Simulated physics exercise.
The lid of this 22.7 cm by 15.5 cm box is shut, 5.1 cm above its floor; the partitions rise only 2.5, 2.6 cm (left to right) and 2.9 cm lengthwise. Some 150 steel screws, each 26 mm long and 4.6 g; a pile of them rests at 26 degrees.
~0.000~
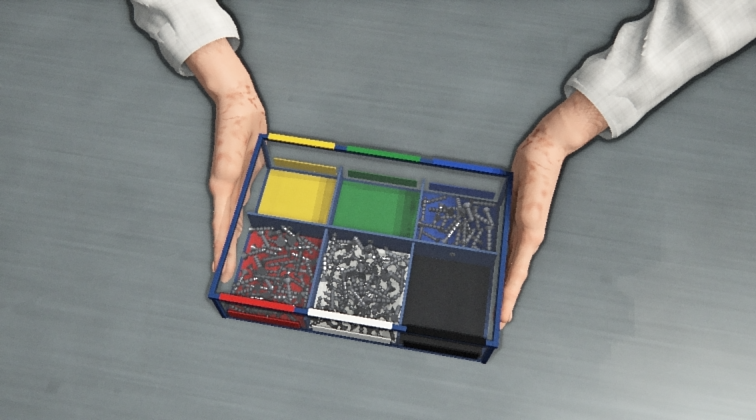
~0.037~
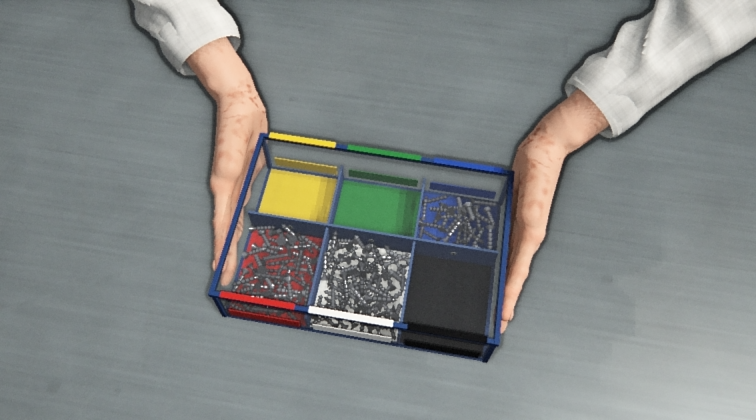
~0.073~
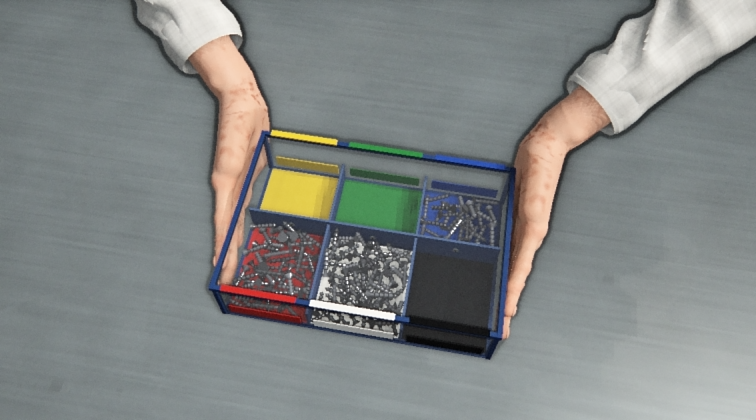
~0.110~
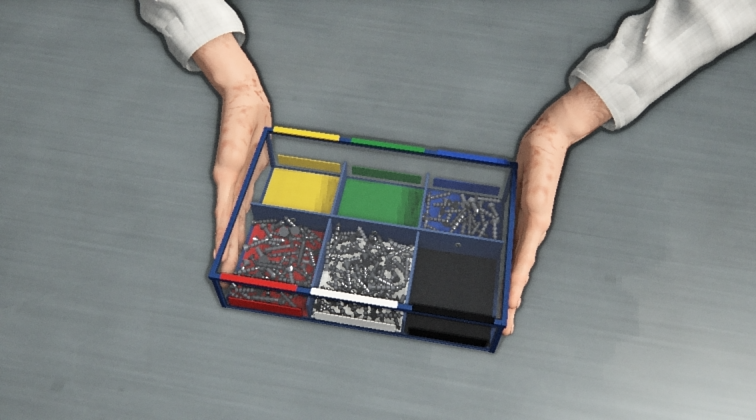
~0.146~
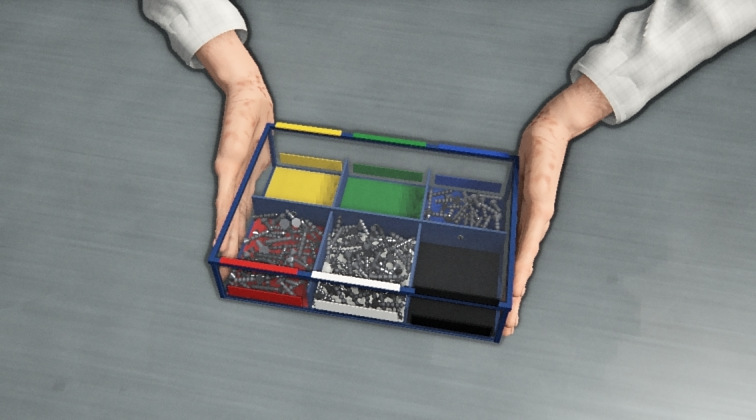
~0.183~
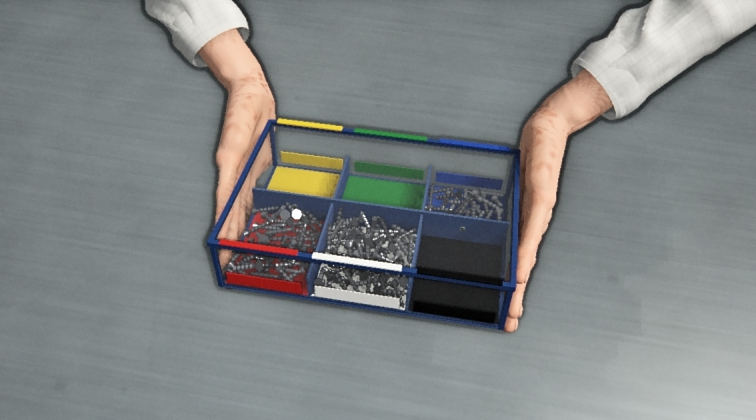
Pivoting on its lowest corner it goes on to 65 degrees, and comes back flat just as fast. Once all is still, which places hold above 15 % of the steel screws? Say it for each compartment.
Red compartment: Yes; blue compartment: Yes; green compartment: No; yellow compartment: No; white compartment: Yes; black compartment: No.
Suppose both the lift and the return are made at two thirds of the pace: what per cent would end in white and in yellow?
Then: White 45; yellow 5.
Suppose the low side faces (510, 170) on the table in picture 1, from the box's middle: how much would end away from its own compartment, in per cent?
About 25 per cent.
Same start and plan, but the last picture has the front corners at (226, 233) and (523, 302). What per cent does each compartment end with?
Red 25, blue 25, green 10, yellow 5, white 35, black 0.
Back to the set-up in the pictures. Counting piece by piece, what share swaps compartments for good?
Some 15 per cent.
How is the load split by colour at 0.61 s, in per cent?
Red 30, blue 20, green 0, yellow 5, white 45, black 0.
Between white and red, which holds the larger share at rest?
It is the white one.
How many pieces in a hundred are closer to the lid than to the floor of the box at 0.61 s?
About 10 per cent.
Then, at 0.61 s, tilt 64 degrees; red 30 %, blue 20 %, yellow 5 %, white 45 %.
After 0.89 s, tilt 26 degrees; red 25 %, blue 20 %, green 5 %, yellow 10 %, white 40 %.
After 1.28 s, tilt 0 degrees; red 25 %, blue 20 %, green 5 %, yellow 10 %, white 40 %.
In the end, at 1.7 s, red 25 %, blue 20 %, green 5 %, yellow 10 %, white 40 %, black 0 %.
